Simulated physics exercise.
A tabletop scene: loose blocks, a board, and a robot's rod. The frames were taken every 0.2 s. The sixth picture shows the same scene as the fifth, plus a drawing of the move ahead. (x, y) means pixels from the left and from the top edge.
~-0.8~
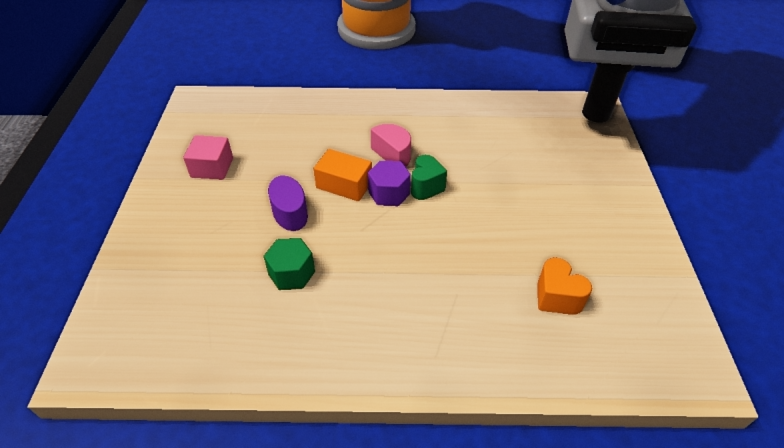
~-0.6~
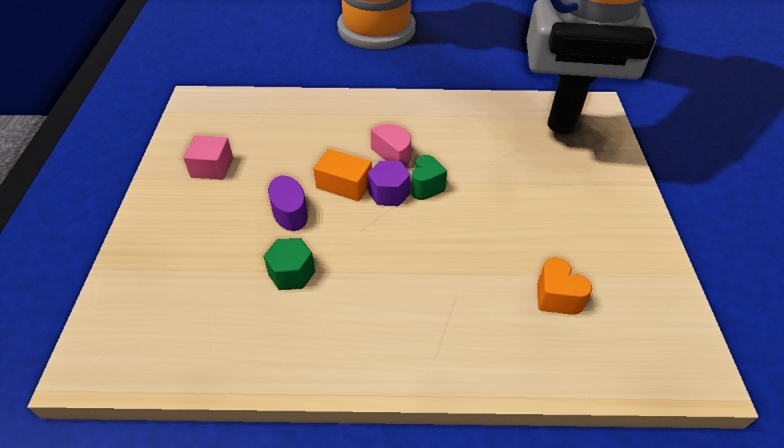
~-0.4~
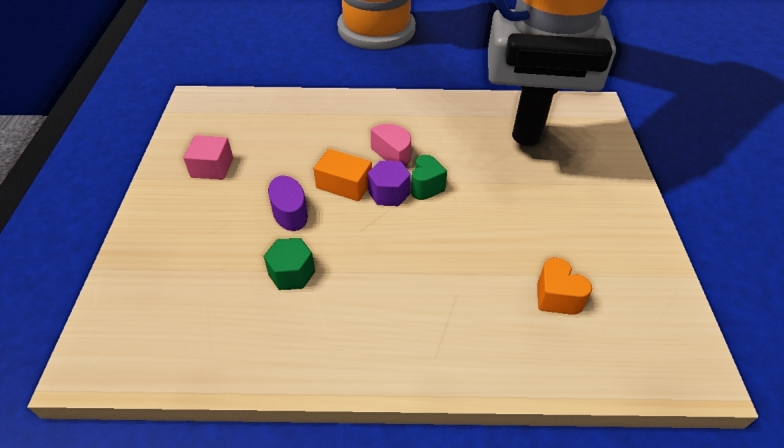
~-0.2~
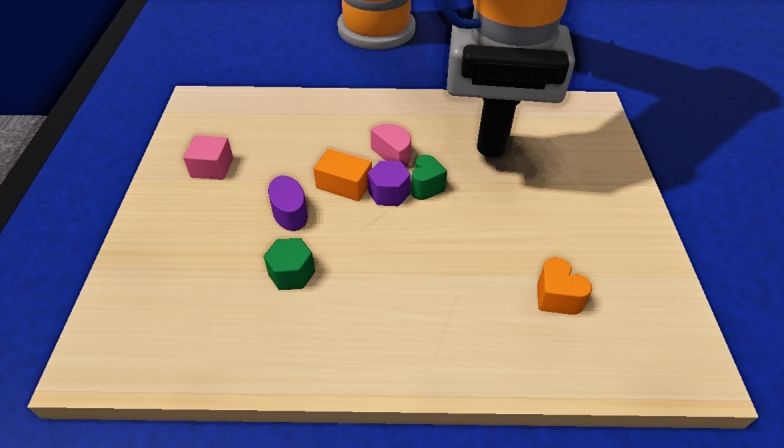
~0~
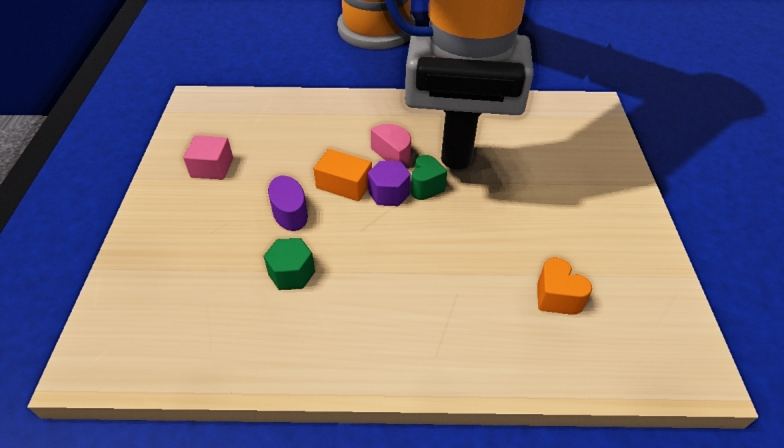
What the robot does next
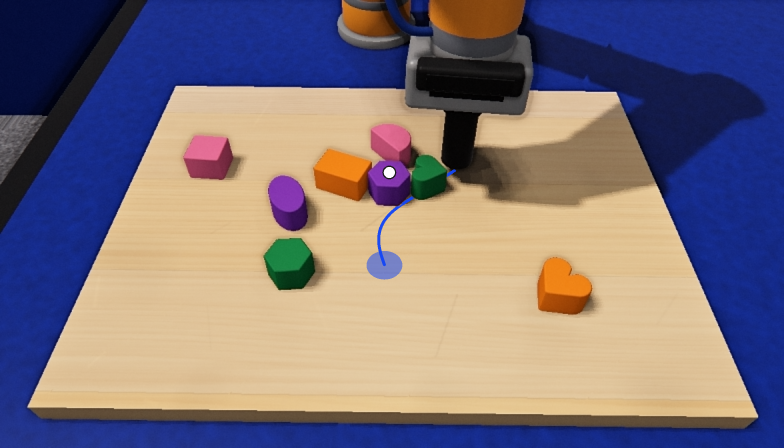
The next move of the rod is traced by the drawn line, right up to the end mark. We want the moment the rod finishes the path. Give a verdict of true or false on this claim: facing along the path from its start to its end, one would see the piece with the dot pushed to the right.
The statement is true.
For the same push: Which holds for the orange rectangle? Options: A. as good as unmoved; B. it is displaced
The one that fits is B, it is displaced.
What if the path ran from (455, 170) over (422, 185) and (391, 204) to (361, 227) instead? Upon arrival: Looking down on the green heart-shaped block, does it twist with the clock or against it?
The block spins anticlockwise.
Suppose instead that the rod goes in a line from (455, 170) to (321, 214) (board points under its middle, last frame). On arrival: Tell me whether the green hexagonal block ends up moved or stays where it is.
It is still where it was.
The drawn path runs from (455, 170) via (418, 194) and (383, 222), ending at (384, 265); the dot is on the purple hexagonal block.
What follows on the original path. One third of the way, rod at (419, 183); purple hexagonal block at (377, 182), turned 50° clockwise; green heart-shaped block at (412, 196), turned 30° anticlockwise.
Two thirds of the way, rod at (383, 212); orange rectangle at (333, 163), turned 25° clockwise; purple hexagonal block at (348, 195), turned 95° clockwise; green heart-shaped block at (405, 221), turned 100° anticlockwise.
At the end, rod at (384, 255); orange rectangle at (333, 163), turned 25° clockwise; purple hexagonal block at (347, 195), turned 100° clockwise; pink half-round block not moved; green heart-shaped block at (418, 235), turned 155° anticlockwise.
